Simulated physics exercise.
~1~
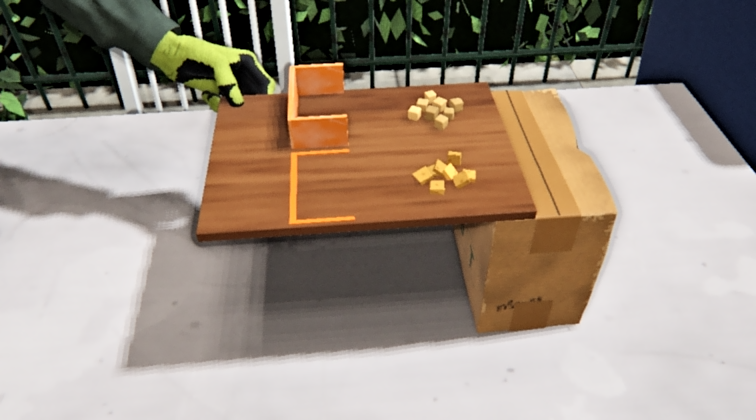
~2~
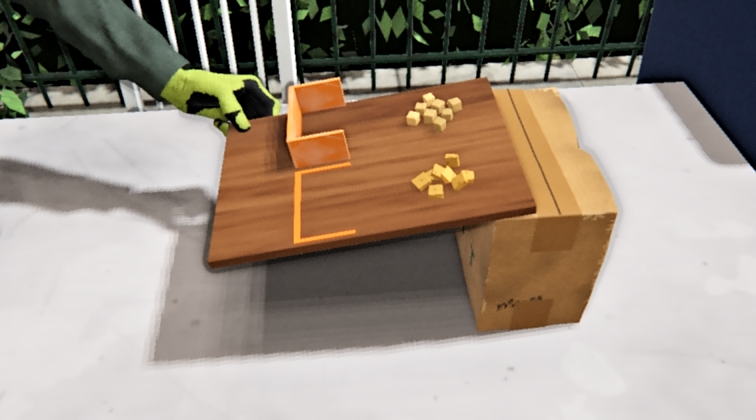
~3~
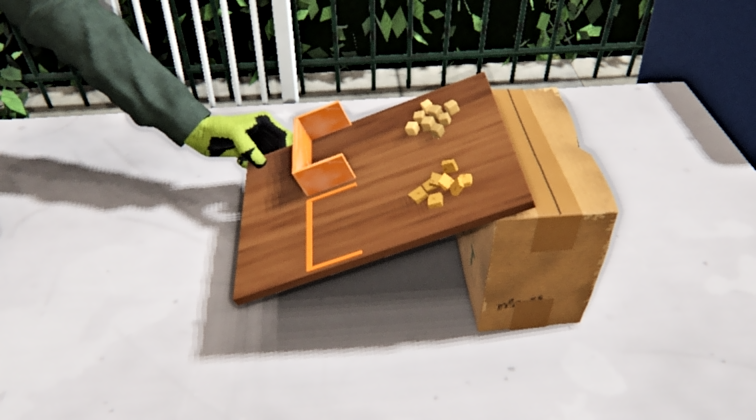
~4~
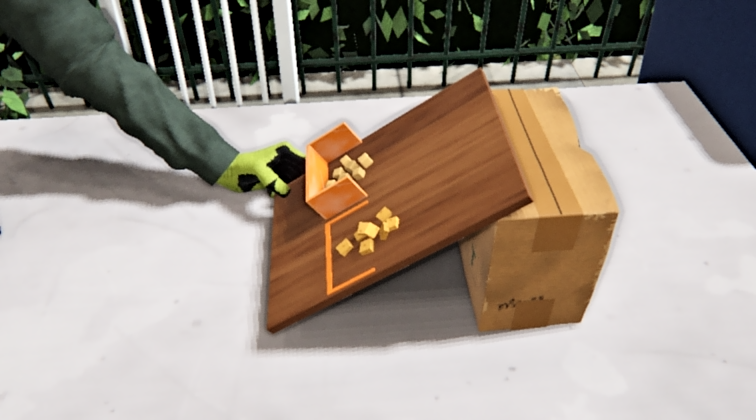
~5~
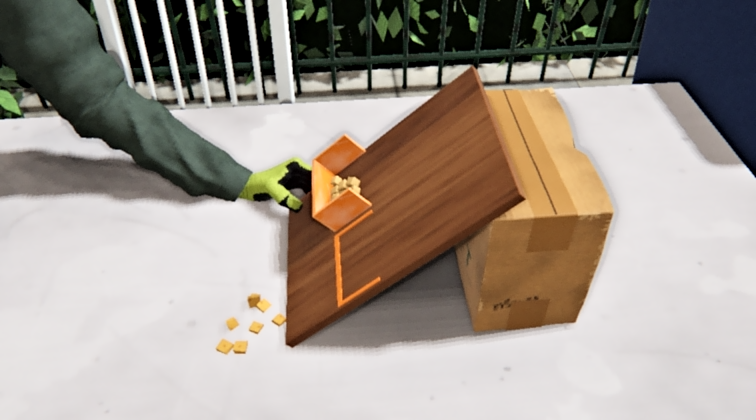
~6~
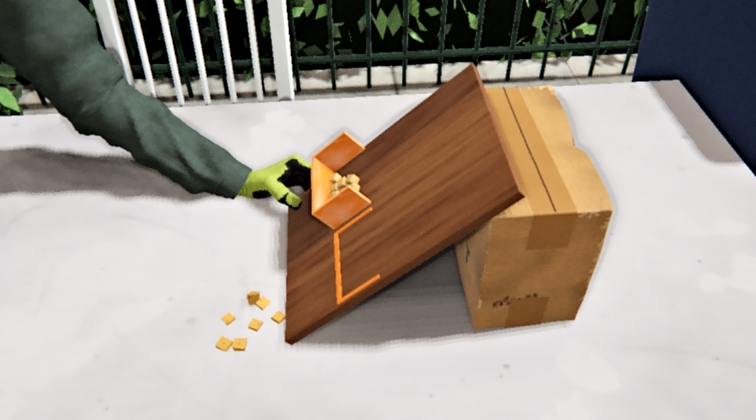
Yellow cubes slide down a tilting board, one group spilling off, the other caught by an orange holder.
